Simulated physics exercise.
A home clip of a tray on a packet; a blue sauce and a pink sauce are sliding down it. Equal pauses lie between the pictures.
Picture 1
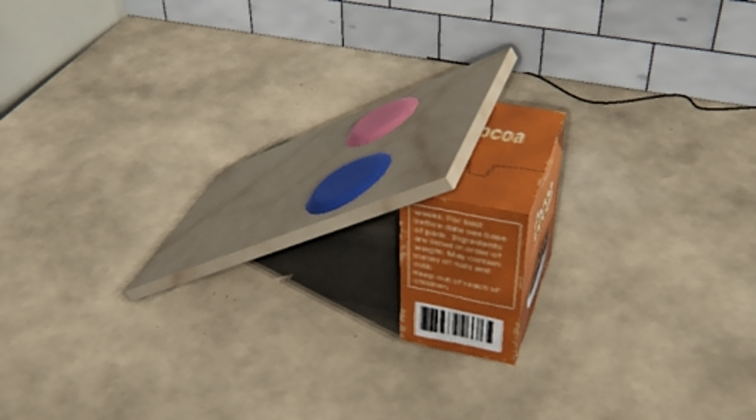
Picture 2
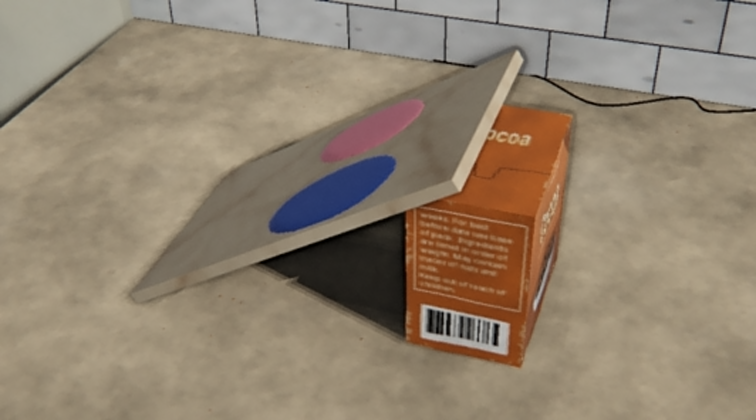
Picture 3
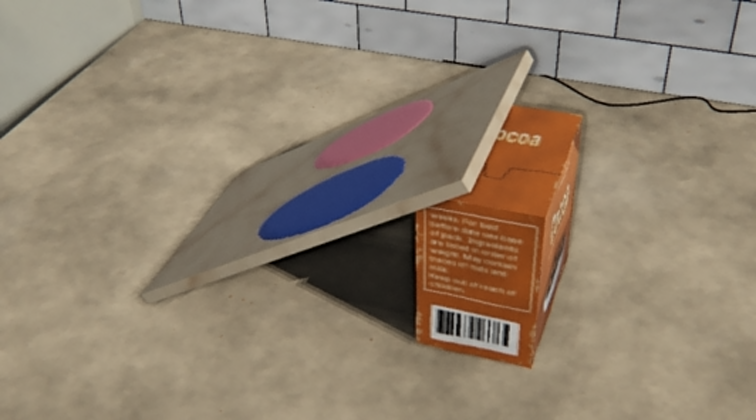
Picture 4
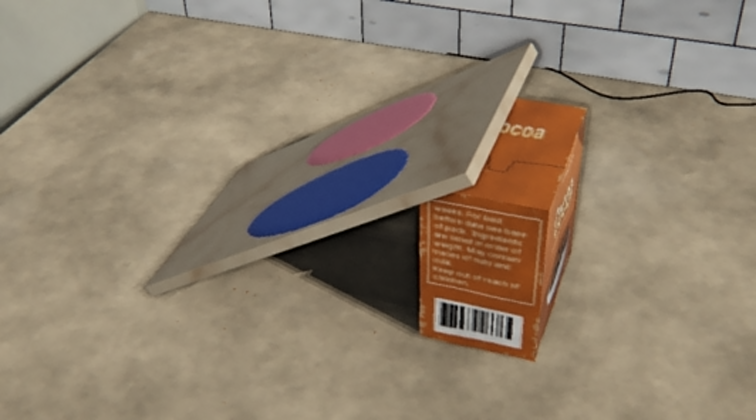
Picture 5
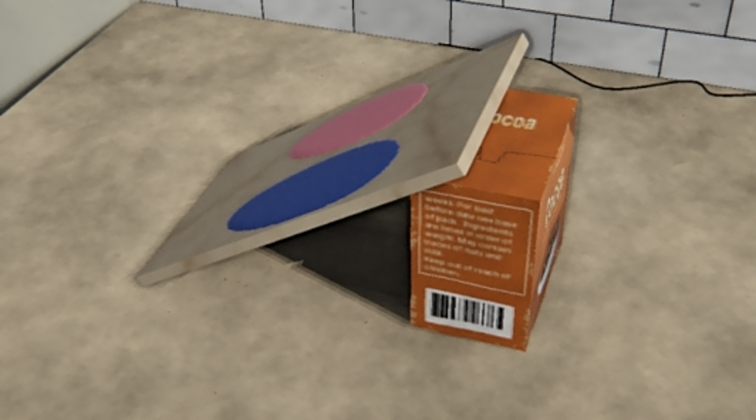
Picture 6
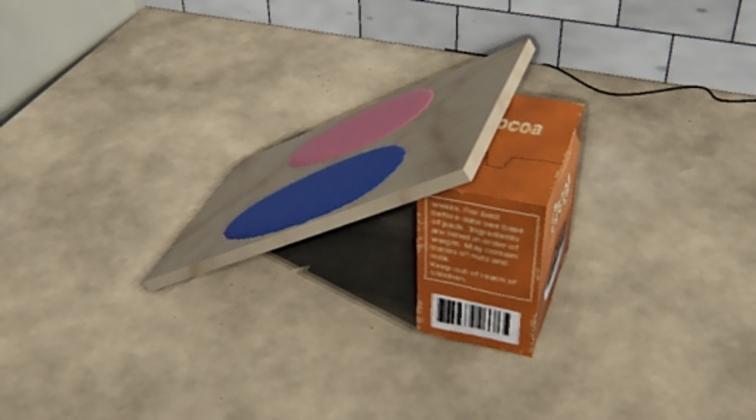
Tilted tray leaning on an orange cocoa packet, with blue and pink sauces spreading down its surface toward the lower left.
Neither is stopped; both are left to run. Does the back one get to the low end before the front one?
No.
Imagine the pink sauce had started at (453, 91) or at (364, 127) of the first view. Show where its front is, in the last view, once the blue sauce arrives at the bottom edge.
The first start puts it around (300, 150), while the second puts it around (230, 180).
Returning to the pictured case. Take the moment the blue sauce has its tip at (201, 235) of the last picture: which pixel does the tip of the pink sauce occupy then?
Leading point estimate: Close to (272, 164) px.
Soon after, the blue sauce is close to the edge; the pink sauce is three quarters of the way down.
In the end, the blue sauce is at the low edge; the pink sauce is close to the edge.
